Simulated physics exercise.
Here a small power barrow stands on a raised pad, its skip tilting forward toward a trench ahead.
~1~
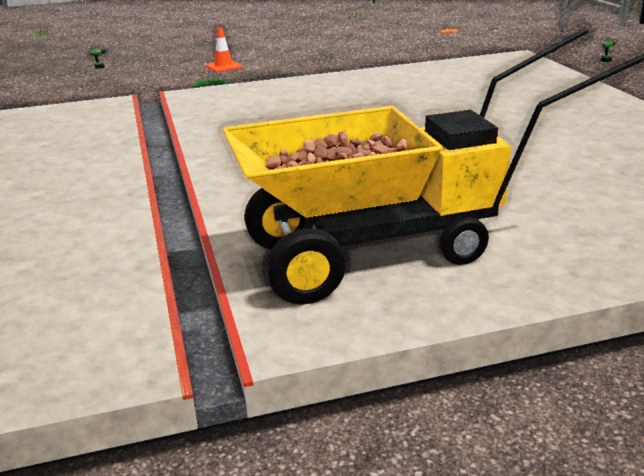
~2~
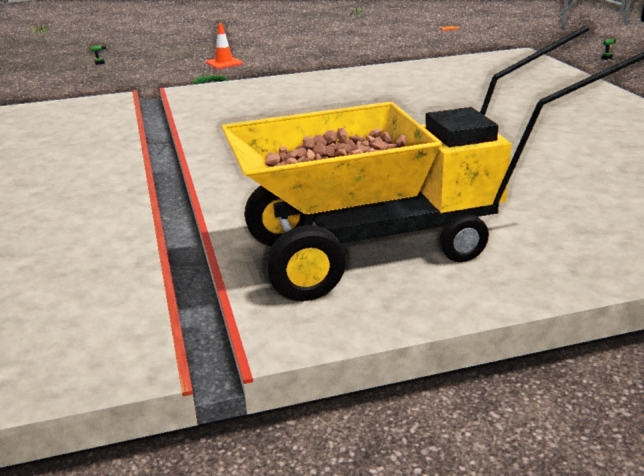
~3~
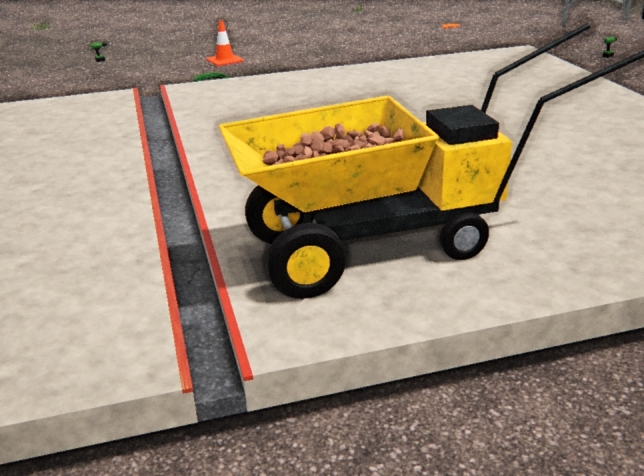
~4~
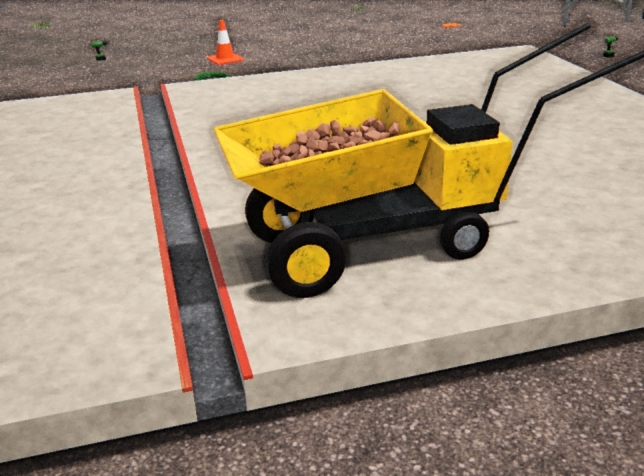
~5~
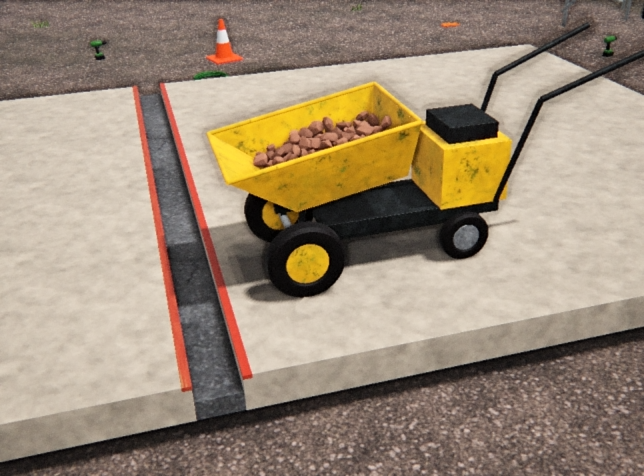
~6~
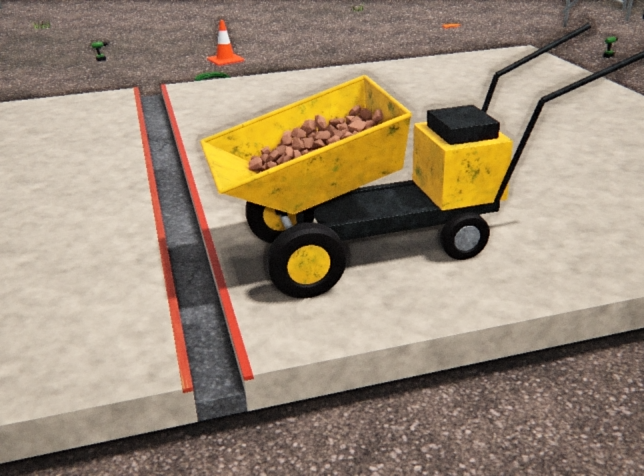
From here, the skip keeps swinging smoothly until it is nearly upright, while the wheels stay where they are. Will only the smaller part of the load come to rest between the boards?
The load ends chiefly outside the trench.
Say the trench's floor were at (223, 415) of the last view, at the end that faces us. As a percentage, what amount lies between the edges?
About 10 percent.
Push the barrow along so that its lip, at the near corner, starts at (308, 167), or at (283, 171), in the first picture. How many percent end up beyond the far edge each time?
Try 1: 10 %. Try 2: 30 %.
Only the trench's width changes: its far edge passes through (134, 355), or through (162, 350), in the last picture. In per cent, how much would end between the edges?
Close to 70 per cent in the first, close to 40 per cent in the second.
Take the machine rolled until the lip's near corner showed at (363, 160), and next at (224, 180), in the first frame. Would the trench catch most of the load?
Case one - a minority; case two - a minority.
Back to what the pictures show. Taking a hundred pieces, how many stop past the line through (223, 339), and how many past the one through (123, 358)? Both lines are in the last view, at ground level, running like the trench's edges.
That's 80 in a hundred for the first and 20 in a hundred for the second.
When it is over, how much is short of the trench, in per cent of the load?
I'd put it at around 0 percent.
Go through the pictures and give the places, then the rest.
Lip of the skip (247, 176), level; top of the load (341, 160), lumps of rubble; first edge of the trench (237, 342); far edge (180, 353), the trench under half as wide as the skip, and shallow for its width, in the first picture.
Lip of the skip (246, 174), level; top of the load (353, 157), in the second picture.
Lip of the skip (242, 174), tipped barely; top of the load (356, 146), in the third picture.
Lip of the skip (237, 177), tipped a little; top of the load (360, 150), in the fourth picture.
Lip of the skip (228, 183), tipped a little; top of the load (355, 137), in the fifth picture.
Lip of the skip (221, 192), tipped clearly; top of the load (370, 134); first edge of the trench (237, 336); far edge (180, 347), in the sixth picture.
Just after the last frame, skip tipped steeply; every one in the skip.
A moment on, skip tipped steeply; roughly two thirds in the skip; just a few in or heaped over the trench; roughly a quarter beyond it; just a few falling.
Further on, skip tipped right over; roughly a quarter in the skip; about a tenth in or heaped over the trench; the larger part beyond it.
When it is over, skip tipped right over; roughly a quarter in the skip; about a tenth in or heaped over the trench; the larger part beyond it.
